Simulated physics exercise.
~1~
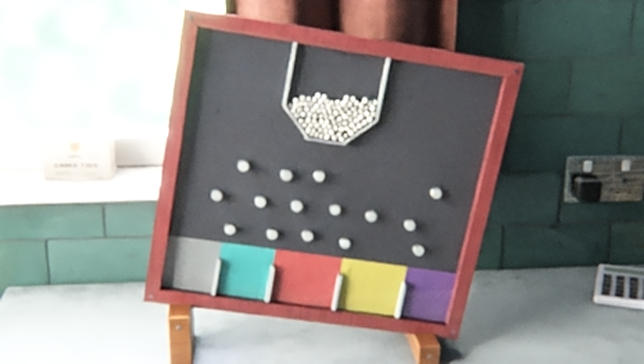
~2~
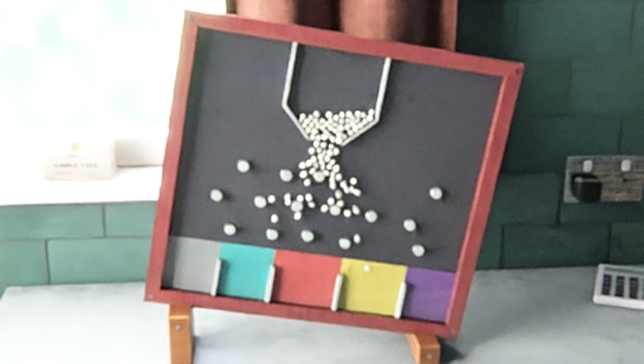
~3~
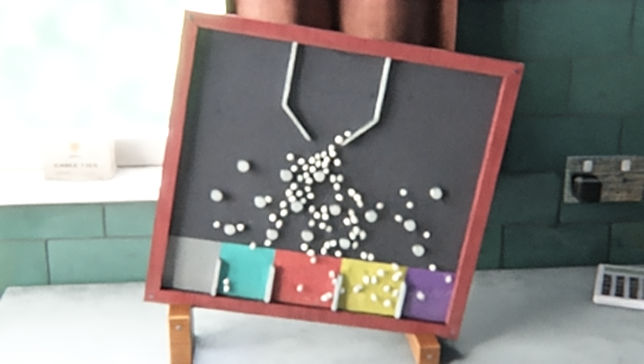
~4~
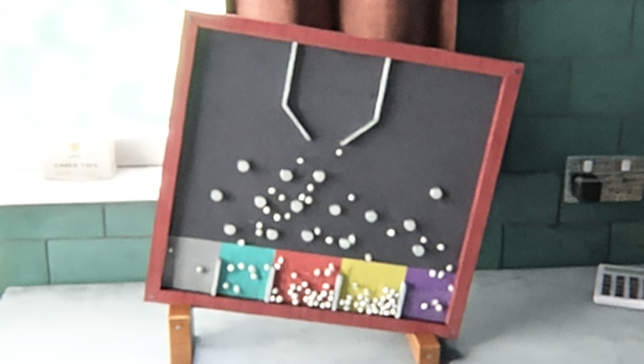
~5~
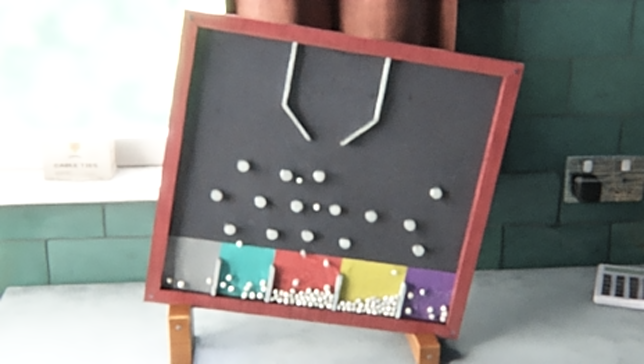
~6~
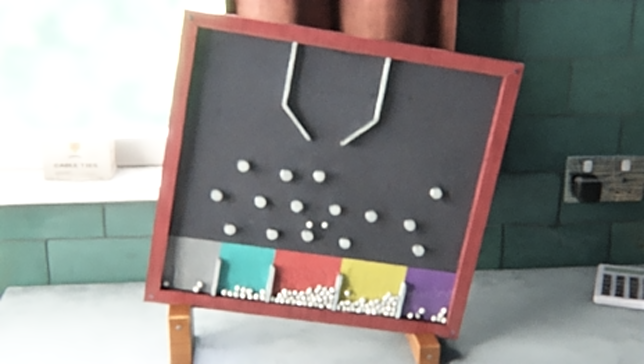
On a tabletop board, white beads spill past pegs and gather mostly in red and yellow bins.
